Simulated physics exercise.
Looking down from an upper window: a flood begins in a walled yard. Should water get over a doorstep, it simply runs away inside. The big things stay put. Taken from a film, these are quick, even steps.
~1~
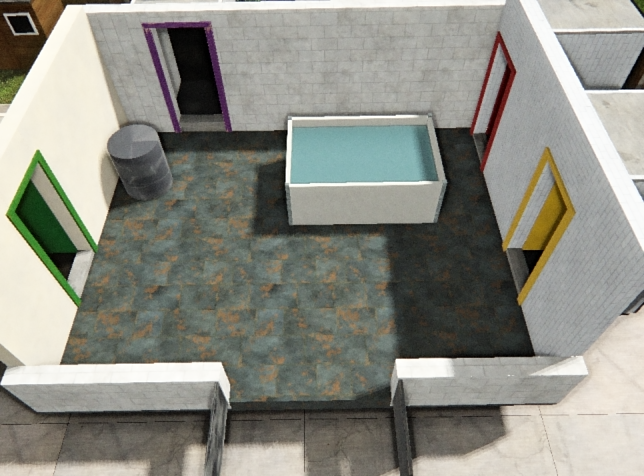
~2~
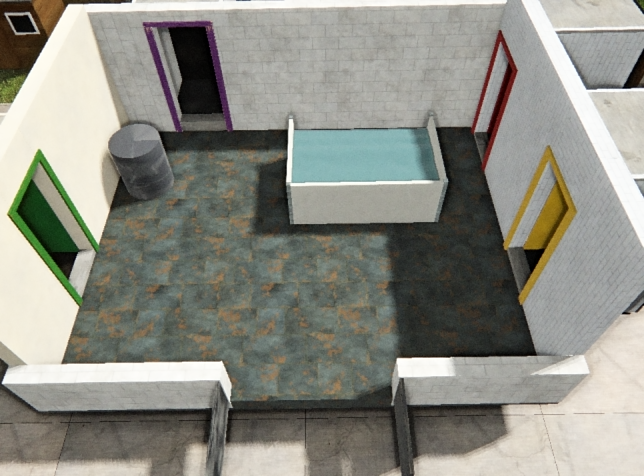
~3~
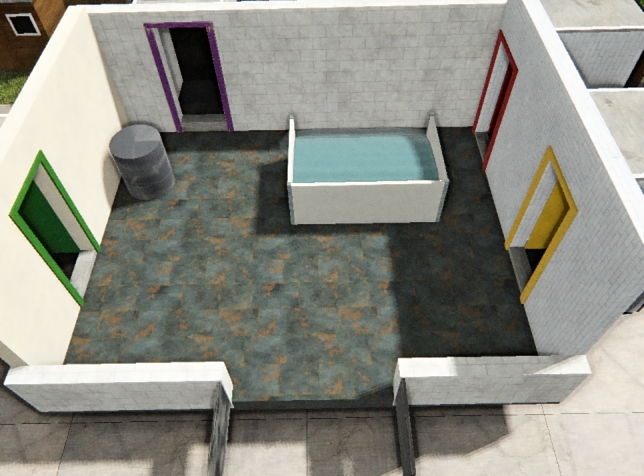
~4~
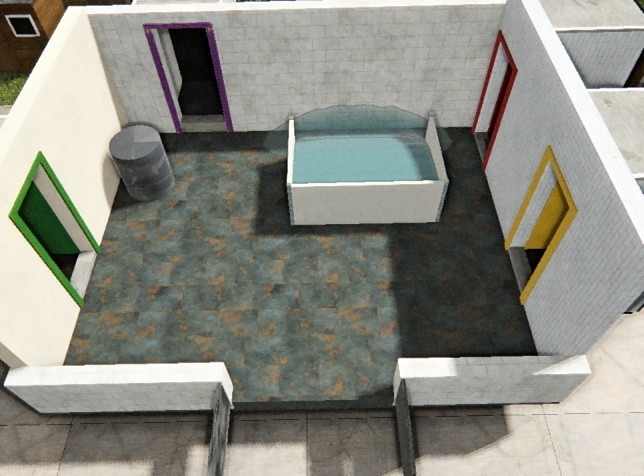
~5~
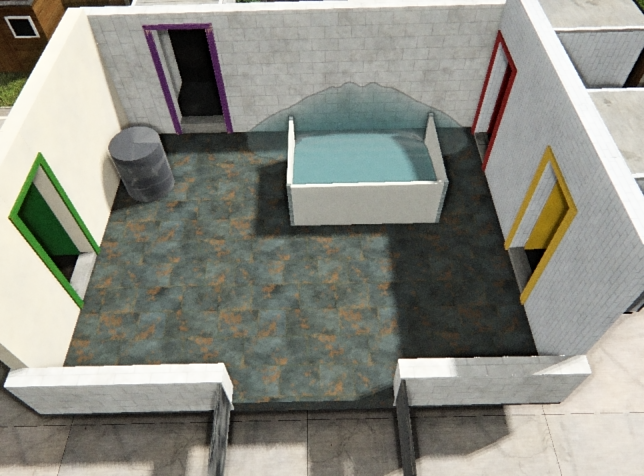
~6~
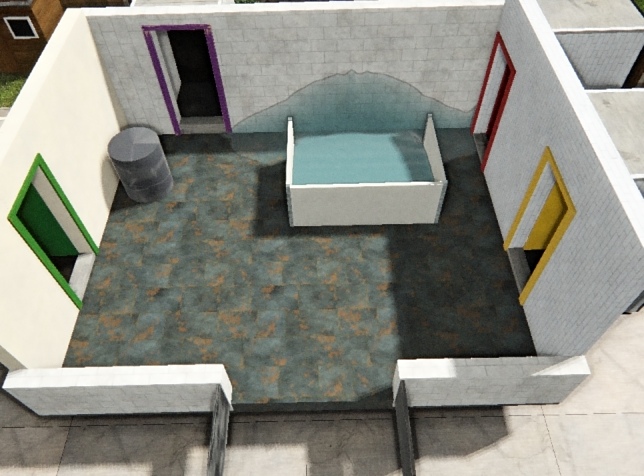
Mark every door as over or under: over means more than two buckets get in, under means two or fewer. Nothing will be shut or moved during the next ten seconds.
Green door - under; red door - over; purple door - under; yellow door - under.
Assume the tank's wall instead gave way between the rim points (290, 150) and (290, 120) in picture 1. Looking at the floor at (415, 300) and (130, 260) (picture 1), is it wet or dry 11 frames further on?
One after the other: Free of water, under water.
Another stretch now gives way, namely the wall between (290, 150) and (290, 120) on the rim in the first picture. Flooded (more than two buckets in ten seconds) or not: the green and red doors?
Result - green: Above the limit; red: Above the limit.
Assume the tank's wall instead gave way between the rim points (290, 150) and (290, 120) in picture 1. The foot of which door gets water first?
It would be the purple one.
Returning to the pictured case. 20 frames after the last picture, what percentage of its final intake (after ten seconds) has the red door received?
My estimate: Close to 65 per cent.
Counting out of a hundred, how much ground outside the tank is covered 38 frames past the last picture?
Around 90 in a hundred.
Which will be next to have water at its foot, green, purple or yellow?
It's the purple one.
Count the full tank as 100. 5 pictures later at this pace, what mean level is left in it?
My reading is 42 %.
A moment on, water covers 25 % of the floor; the green door not reached, the red door far over two buckets in, the purple door wet at the sill, nothing in, the yellow door not reached.
Next, water covers 40 % of the floor; the green door not reached, the red door far over two buckets in, the purple door wet at the sill, nothing in, the yellow door wet at the sill, nothing in.
Then, water covers 60 % of the floor; the green door wet at the sill, nothing in, the red door far over two buckets in, the purple door wet at the sill, nothing in, the yellow door wet at the sill, nothing in.
Later, water covers 90 % of the floor; the green door wet at the sill, nothing in, the red door far over two buckets in, the purple door wet at the sill, nothing in, the yellow door wet at the sill, nothing in.
In the end, water covers 100 % of the floor; the green door wet at the sill, nothing in, the red door far over two buckets in, the purple door wet at the sill, nothing in, the yellow door wet at the sill, nothing in.
